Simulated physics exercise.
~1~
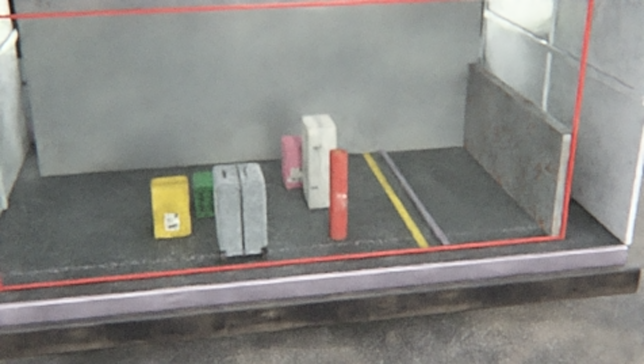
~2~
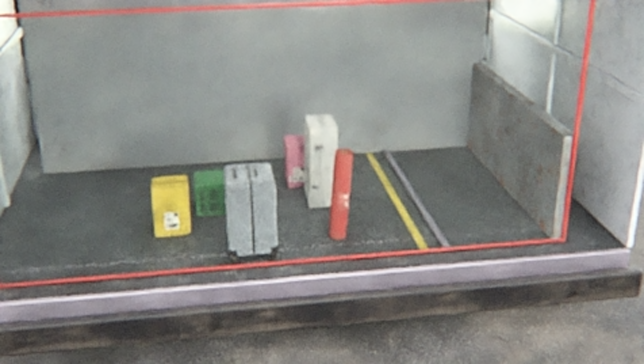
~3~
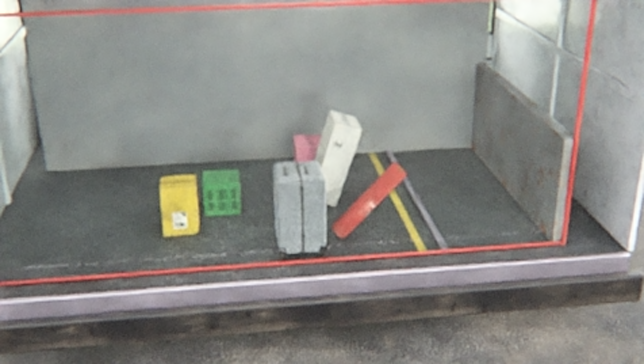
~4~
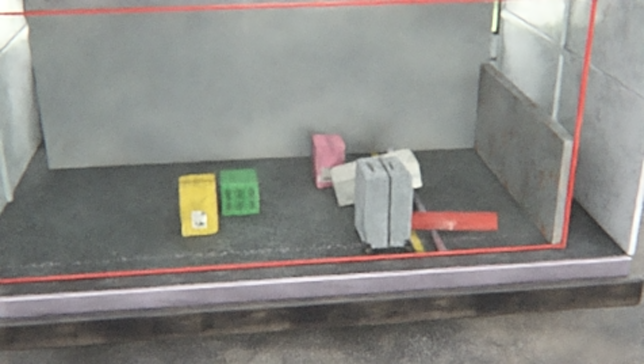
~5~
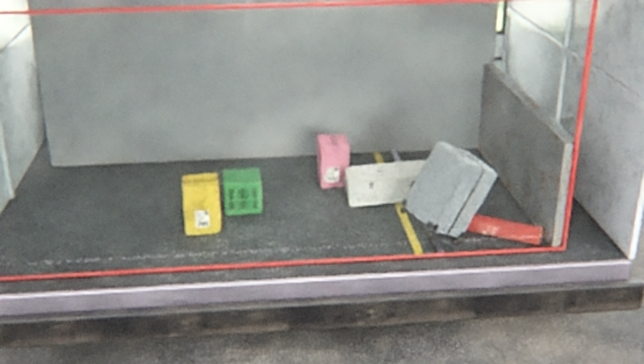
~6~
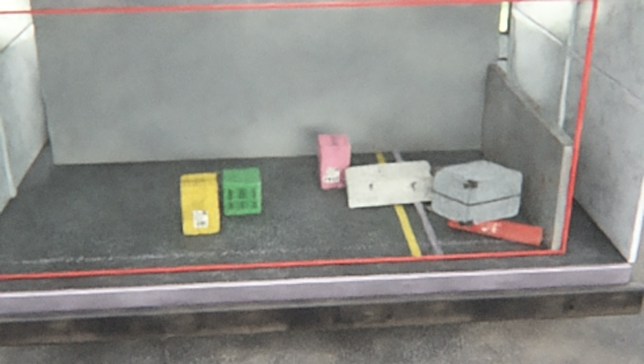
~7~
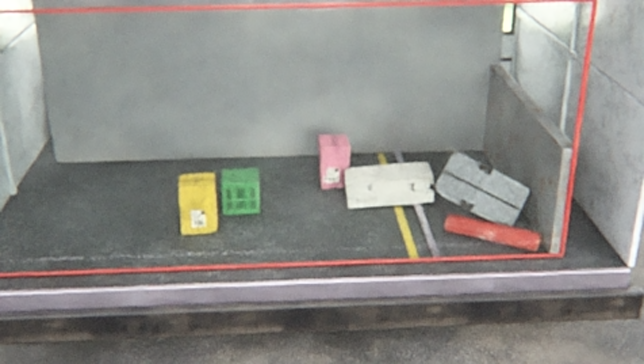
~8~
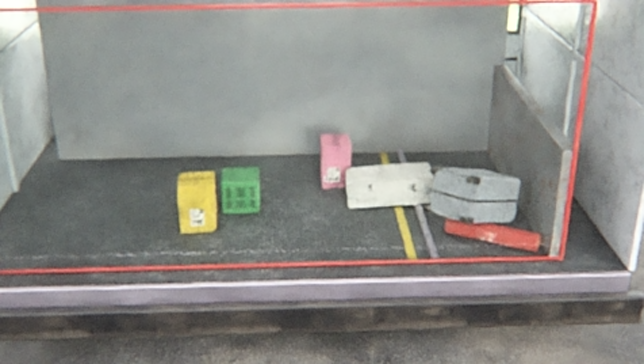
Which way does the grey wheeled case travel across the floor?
The grey wheeled case moves to the right, ending up near the low wall on that side.
